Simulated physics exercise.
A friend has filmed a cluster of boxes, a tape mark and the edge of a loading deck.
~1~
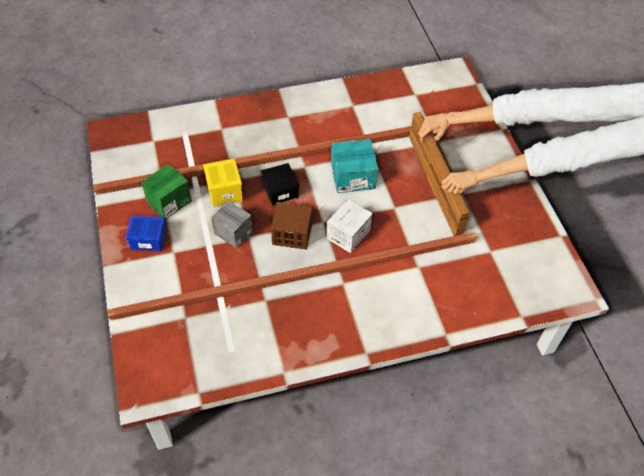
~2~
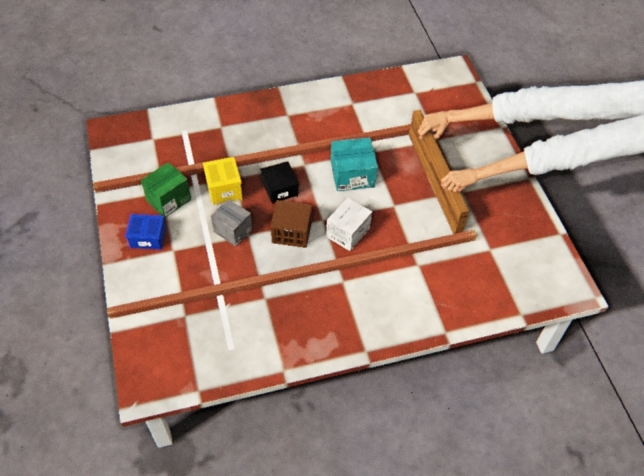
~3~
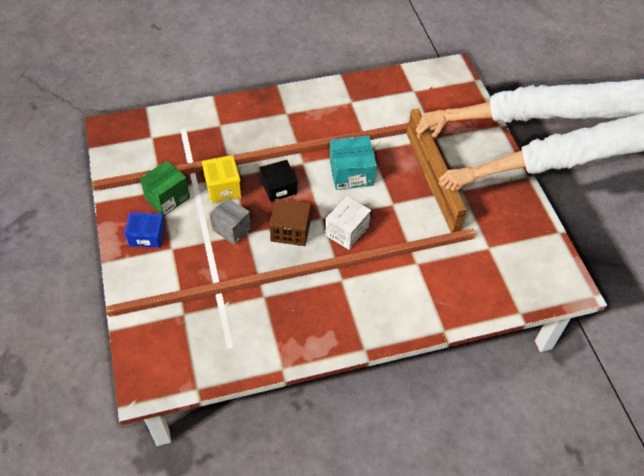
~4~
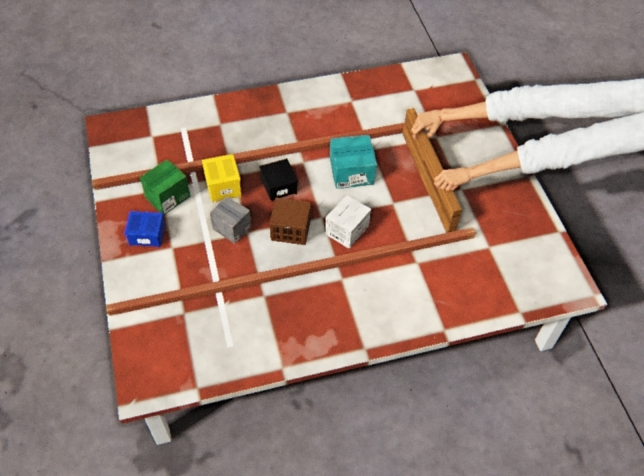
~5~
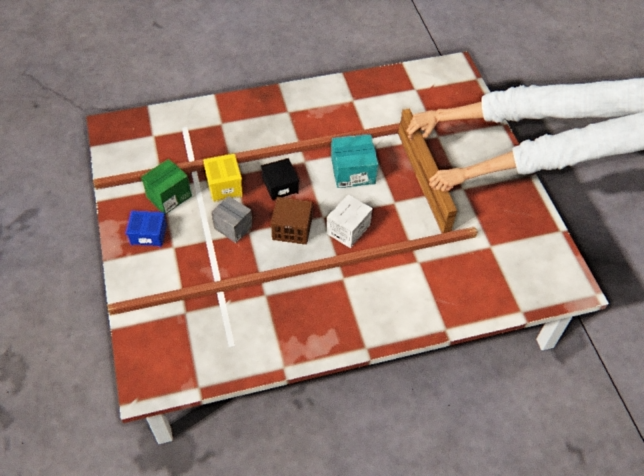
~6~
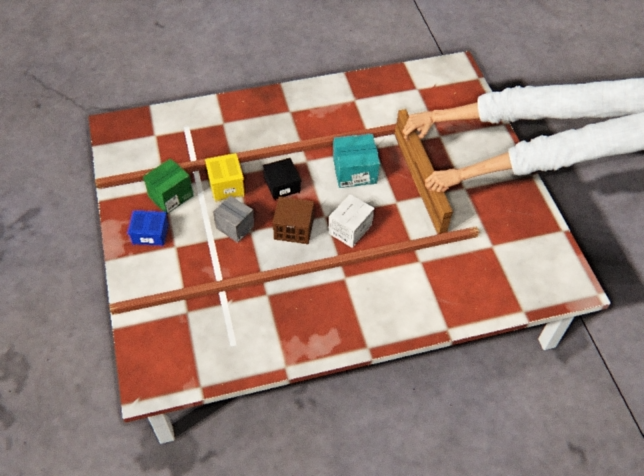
In the video, two white-sleeved arms hold a wooden plank at the right of a red-and-white checkered table and slide it slightly left between two rails, while eight boxes of various colours stay in place near a white tape line.
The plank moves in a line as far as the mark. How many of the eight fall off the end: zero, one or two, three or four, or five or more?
Here the number that fall off is one or two.
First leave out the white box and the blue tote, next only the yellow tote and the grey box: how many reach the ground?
The counts: 1 and 0.
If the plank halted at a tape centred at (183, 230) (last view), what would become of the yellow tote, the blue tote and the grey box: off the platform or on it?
The yellow tote goes over; the blue tote drops off; the grey box does not fall.
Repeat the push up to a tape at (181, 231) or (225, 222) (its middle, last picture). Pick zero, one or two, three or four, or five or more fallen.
In that order: Either three or four; either one or two.
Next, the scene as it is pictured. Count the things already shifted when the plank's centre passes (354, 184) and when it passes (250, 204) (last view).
First 2, then 7.
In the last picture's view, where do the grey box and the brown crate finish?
Near (147, 226) and (186, 231).
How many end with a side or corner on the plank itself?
In contact: 3.
A little later, none off yet; blue tote at rest near (149, 229); green parcel at rest near (169, 186); grey box at rest near (234, 219).
Next, none off yet; blue tote at rest near (149, 229); green parcel at rest near (169, 186); grey box shifted a little near (230, 219).
Later still, none off yet; blue tote at rest near (149, 229); green parcel shifted about its own width near (118, 192); grey box shifted about its own width near (189, 219).
When it is over, the number that fall off is one or two; down, green parcel.
